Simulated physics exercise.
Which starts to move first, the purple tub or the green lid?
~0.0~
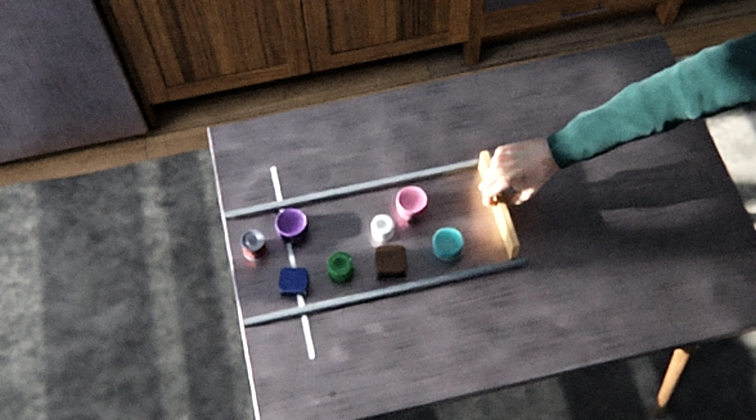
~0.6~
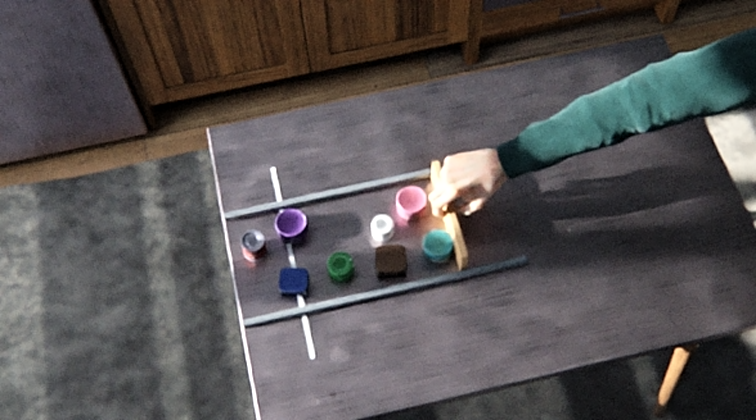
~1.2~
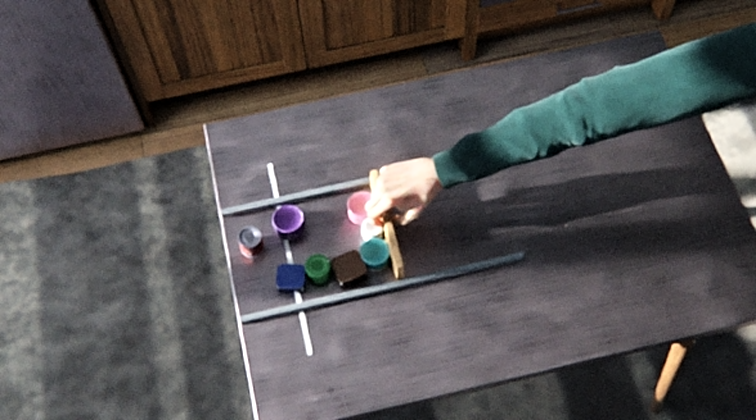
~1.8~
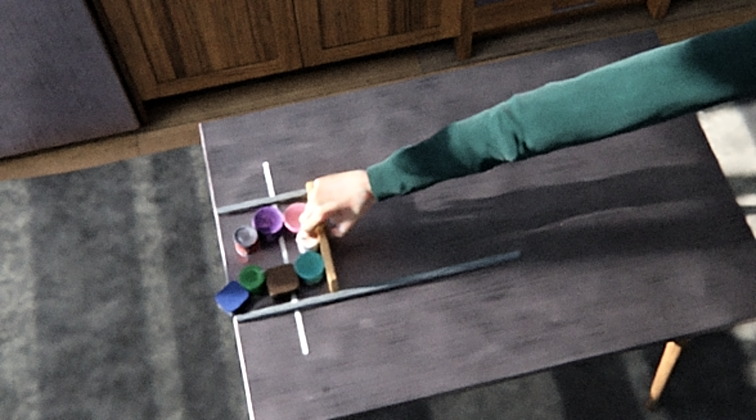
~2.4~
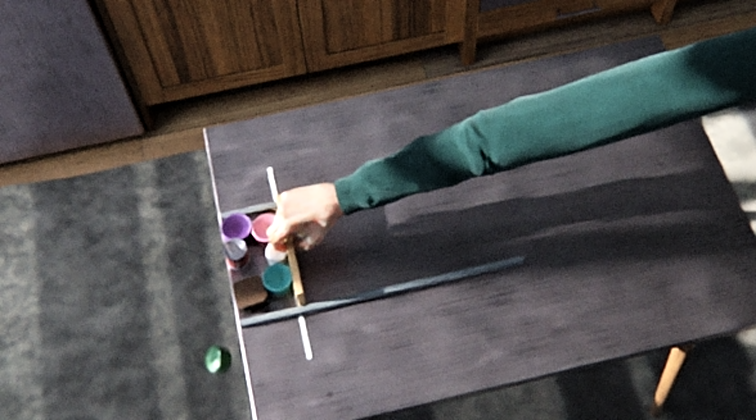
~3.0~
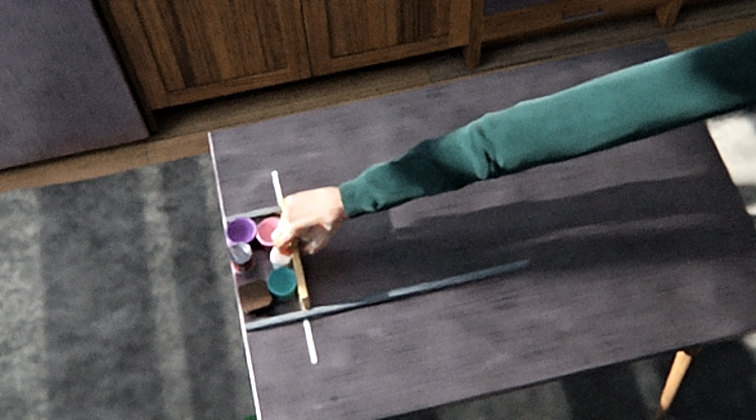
The green lid starts to move first, sliding left while the purple tub is still at rest.
